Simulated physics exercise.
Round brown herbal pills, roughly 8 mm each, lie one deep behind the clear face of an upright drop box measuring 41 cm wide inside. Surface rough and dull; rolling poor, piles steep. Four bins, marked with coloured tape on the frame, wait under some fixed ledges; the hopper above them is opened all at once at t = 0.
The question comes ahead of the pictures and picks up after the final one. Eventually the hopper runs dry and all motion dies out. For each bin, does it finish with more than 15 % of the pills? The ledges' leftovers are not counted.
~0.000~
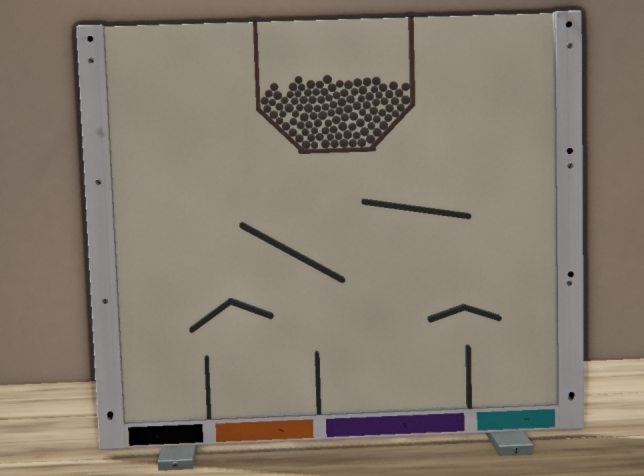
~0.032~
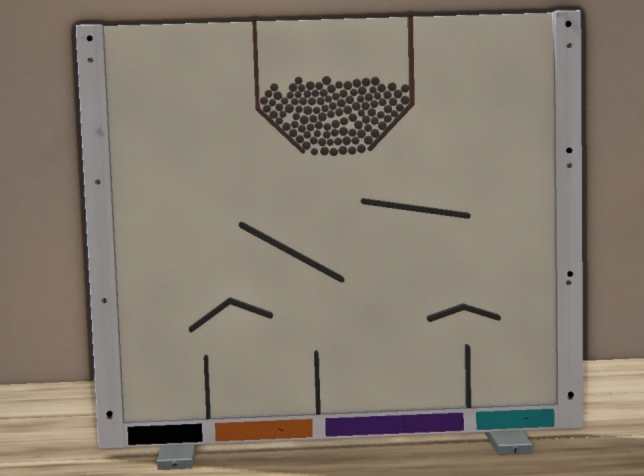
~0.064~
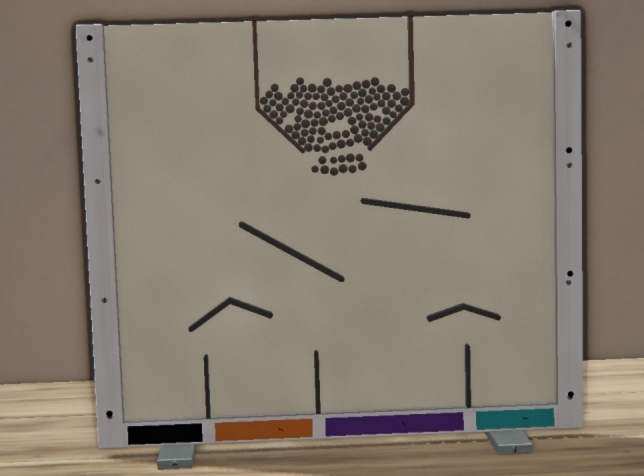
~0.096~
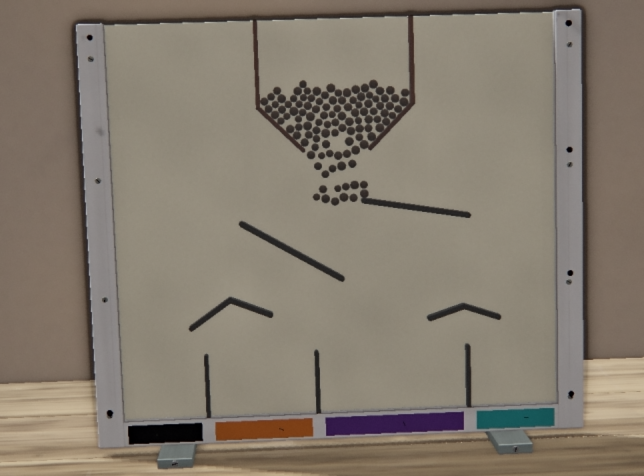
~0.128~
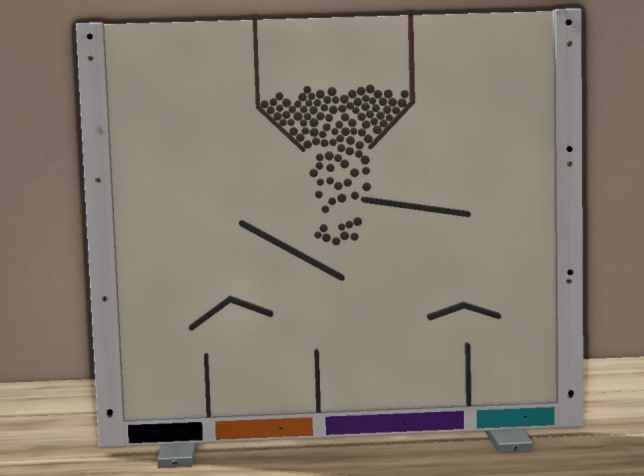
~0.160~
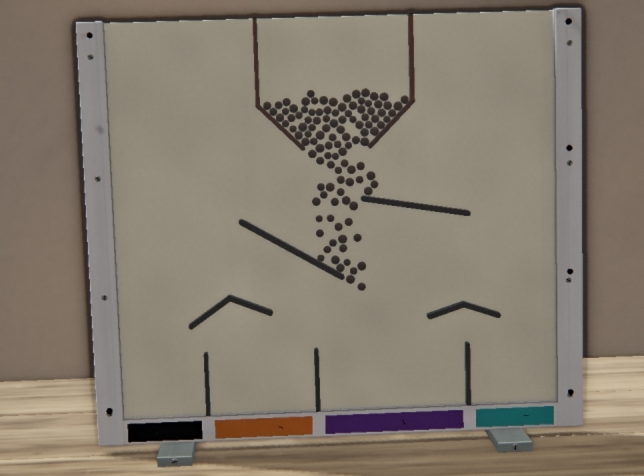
Result - orange bin: Negative, purple bin: Positive, black bin: Negative, turquoise bin: Negative.
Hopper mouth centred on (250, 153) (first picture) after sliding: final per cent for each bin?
Orange bin: 0; purple bin: 70; black bin: 30; turquoise bin: 0.
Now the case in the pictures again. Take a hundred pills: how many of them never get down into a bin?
0 %.
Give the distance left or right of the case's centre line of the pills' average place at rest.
About 6 cm right.
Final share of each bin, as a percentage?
The orange bin ends with 0 per cent, the purple bin with 95, the black bin with 0 and the turquoise bin with 5.
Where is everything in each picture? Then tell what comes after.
Gate shut, about 110 pills in the hopper; its mouth (303, 151) to (371, 149); orange (265, 431), purple (395, 425), black (166, 435), turquoise (516, 420), in the first picture.
In the second picture, 5 out; bottom pill (334, 152).
In the third picture, 11 out; bottom pill (334, 172).
In the fourth picture, 22 out; bottom pill (335, 201).
In the fifth picture, 31 out; bottom pill (336, 241).
In the sixth picture, 43 out; bottom pill (362, 287); ledges slope (241, 222) to (342, 277), slope (364, 199) to (467, 213), roof (430, 316) to (498, 315), roof (191, 326) to (270, 312).
After 0.24 s 65 % have left the hopper; down in the bins, purple 5 %.
After 0.55 s 100 % have left the hopper; down in the bins, purple 75 %.
In the end, by 1.6 s, orange 0 %, purple 95 %, black 0 %, turquoise 5 %.
